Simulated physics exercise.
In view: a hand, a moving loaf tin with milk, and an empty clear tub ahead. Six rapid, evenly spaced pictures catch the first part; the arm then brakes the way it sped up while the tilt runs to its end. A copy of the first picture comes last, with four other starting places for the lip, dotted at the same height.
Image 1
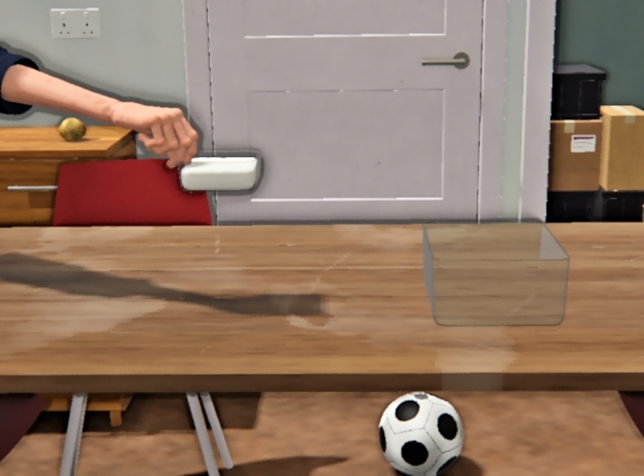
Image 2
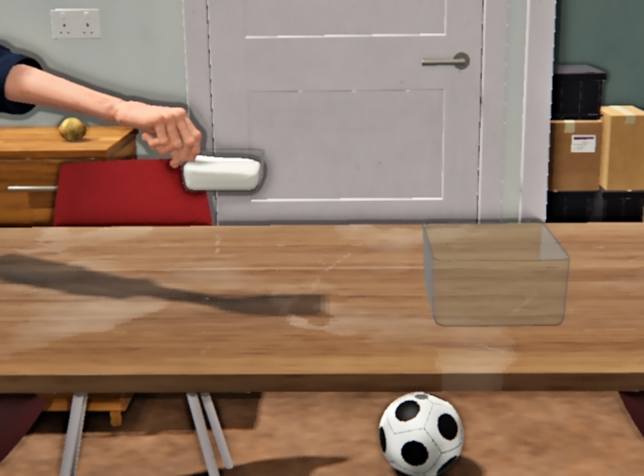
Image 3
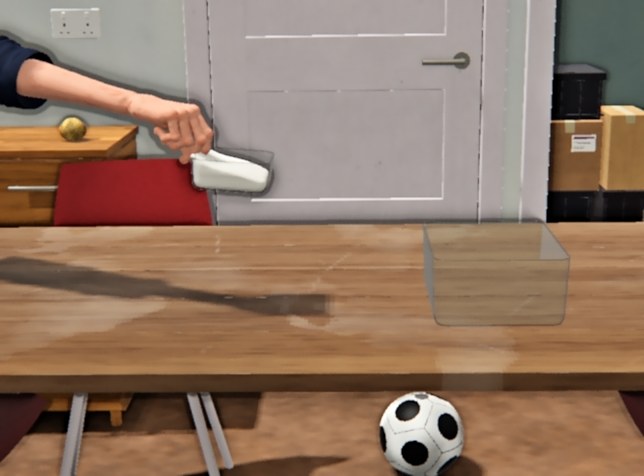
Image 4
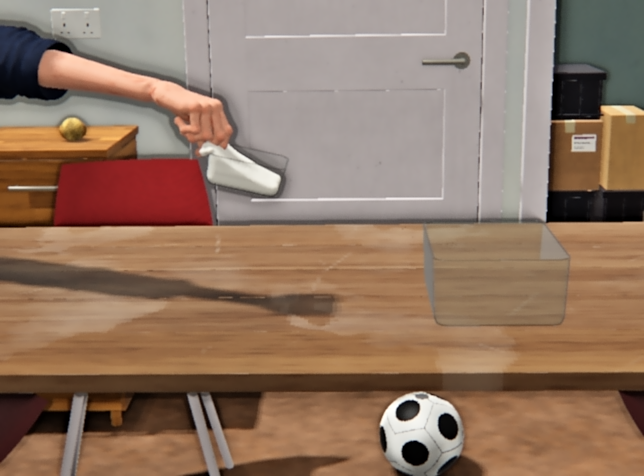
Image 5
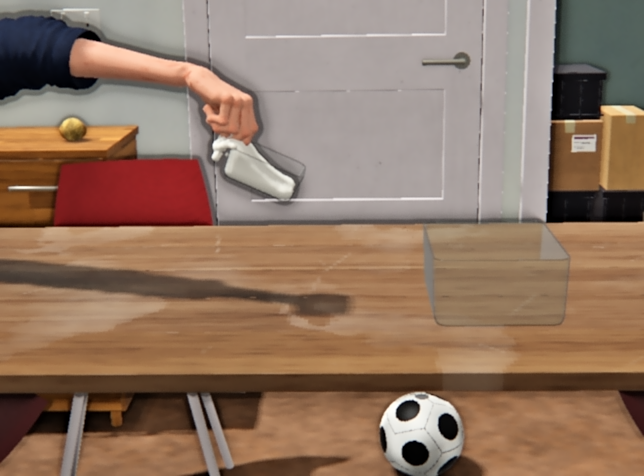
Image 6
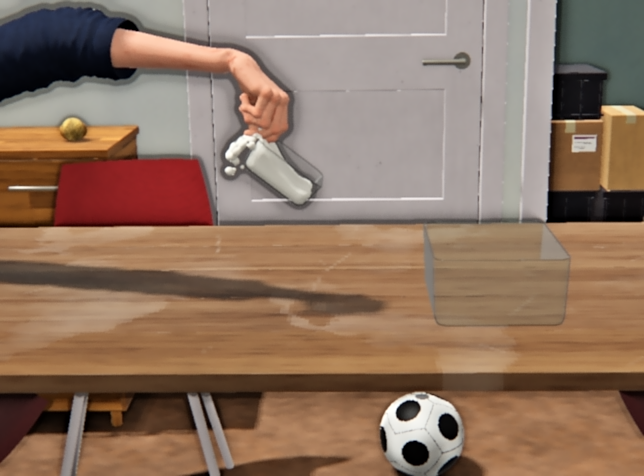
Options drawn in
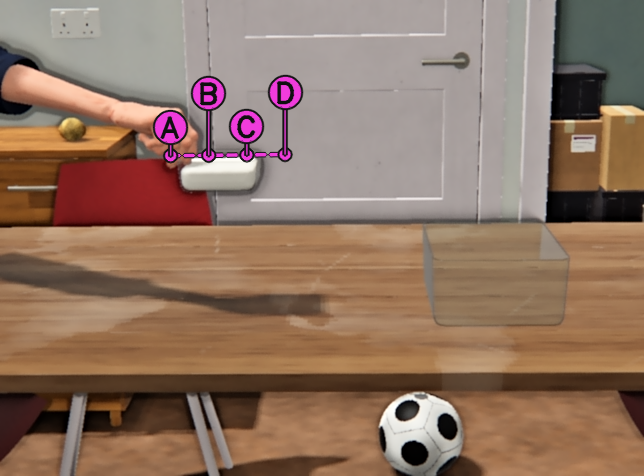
At first, a hand reaching in from the left holds a loaf tin of white milk level above a wooden table, with an empty clear tub to the right. The arm then moves right, tilting the tin's right end steadily downward, while milk slops over the rim near the hand.
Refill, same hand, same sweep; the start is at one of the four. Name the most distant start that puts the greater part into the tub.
Spot D just does it.
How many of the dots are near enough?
One of the four.
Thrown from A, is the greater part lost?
Yes, that goes wrong.
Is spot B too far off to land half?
Yes, that goes wrong.
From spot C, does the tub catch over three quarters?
No, less.
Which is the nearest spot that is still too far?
The answer is C.
On the marked copy, A at (170, 155); B at (208, 155); C at (246, 154); D at (285, 154).
For spot A, about 0 % lands in the tub, 98 % falls short.
For spot B, about 0 % lands in the tub, 96 % falls short and 4 % goes beside or beyond.
For spot C, about 28 % lands in the tub, 64 % falls short and 8 % goes beside or beyond.
For spot D, about 65 % lands in the tub, 28 % falls short and 7 % goes beside or beyond.
